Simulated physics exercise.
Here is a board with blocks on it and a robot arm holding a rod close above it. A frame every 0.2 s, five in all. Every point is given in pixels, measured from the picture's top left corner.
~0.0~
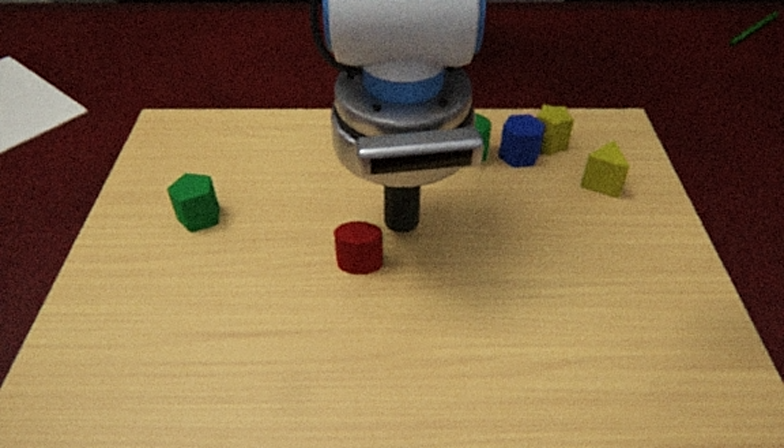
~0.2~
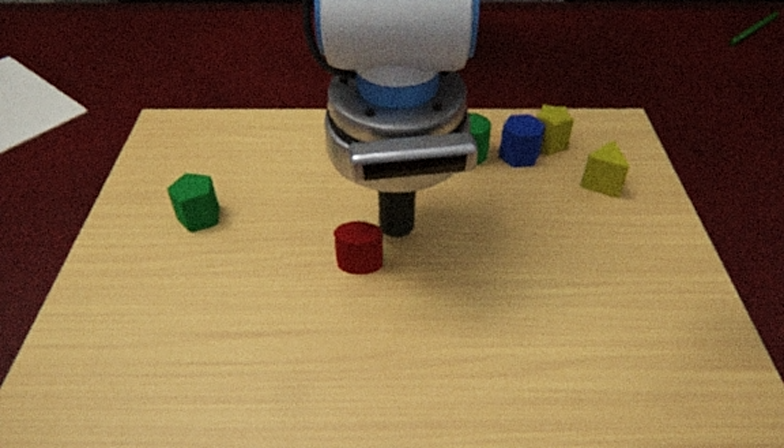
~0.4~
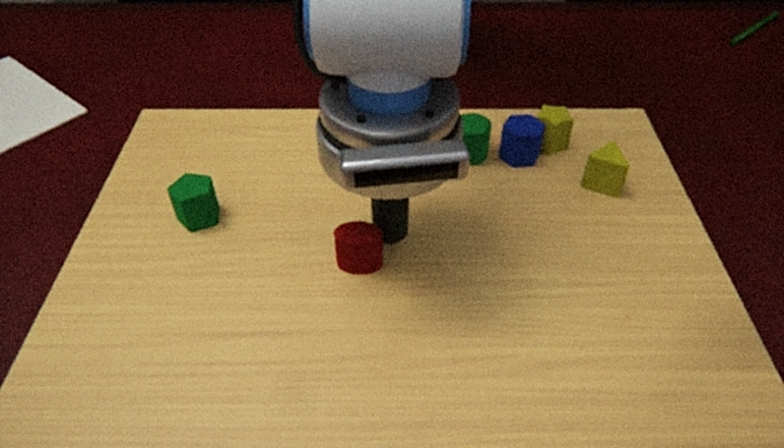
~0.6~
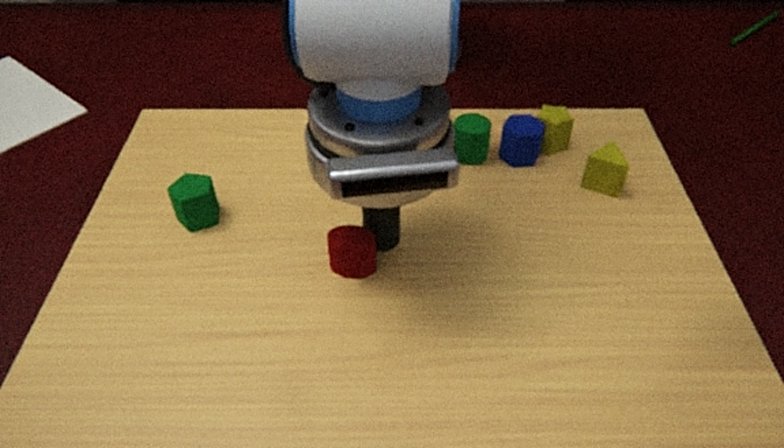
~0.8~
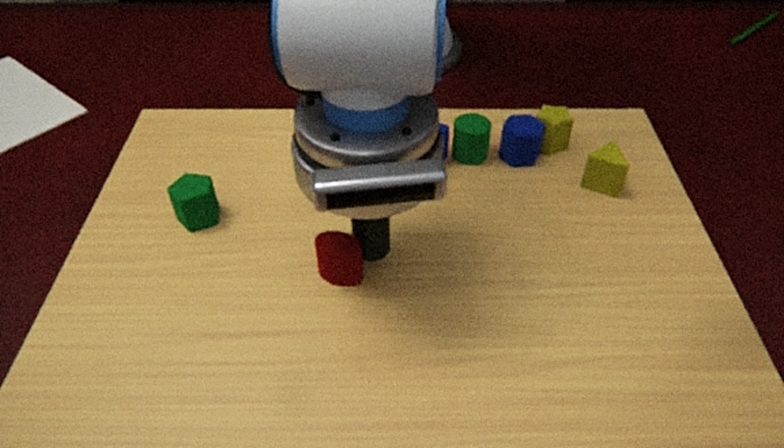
A white and grey robot arm with blue trim holds a short black rod over a pale wooden board on a dark red surface, seen from above at a fixed angle. A red block sits beside the rod, a green one to the left, and green, blue and two yellow blocks at the upper right. The arm moves slightly left and toward the viewer, and the rod nudges the red block the same way, turning it a little.
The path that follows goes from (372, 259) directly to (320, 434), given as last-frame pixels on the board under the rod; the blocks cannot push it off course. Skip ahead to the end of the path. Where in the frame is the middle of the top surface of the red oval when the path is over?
The spot you're after is about (323, 257) in the image.
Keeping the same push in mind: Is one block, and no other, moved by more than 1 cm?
Yes, that is how it ends up.
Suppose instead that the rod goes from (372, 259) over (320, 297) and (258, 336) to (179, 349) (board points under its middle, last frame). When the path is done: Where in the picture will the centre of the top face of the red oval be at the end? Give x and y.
It ends at (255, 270).
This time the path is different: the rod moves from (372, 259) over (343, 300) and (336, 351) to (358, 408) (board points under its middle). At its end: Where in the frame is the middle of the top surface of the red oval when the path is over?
At roughly (304, 261).
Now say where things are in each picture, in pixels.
Lower end of the rod (402, 221), tops of blocks, red oval (358, 231), in the first picture.
Rod (397, 225), blocks as before, in the second picture.
Rod (390, 231), blocks as before, in the third picture.
Rod (382, 239), red oval (351, 235), in the fourth picture.
Rod (372, 248), red oval (338, 242), in the fifth picture.
The first path, step by step. One third of the way, rod (357, 298); red oval (324, 257), turned 75° clockwise.
Two thirds of the way, rod (340, 356); red oval (324, 257), turned 75° clockwise.
At the end, rod (318, 424); red oval (324, 257), turned 75° clockwise.
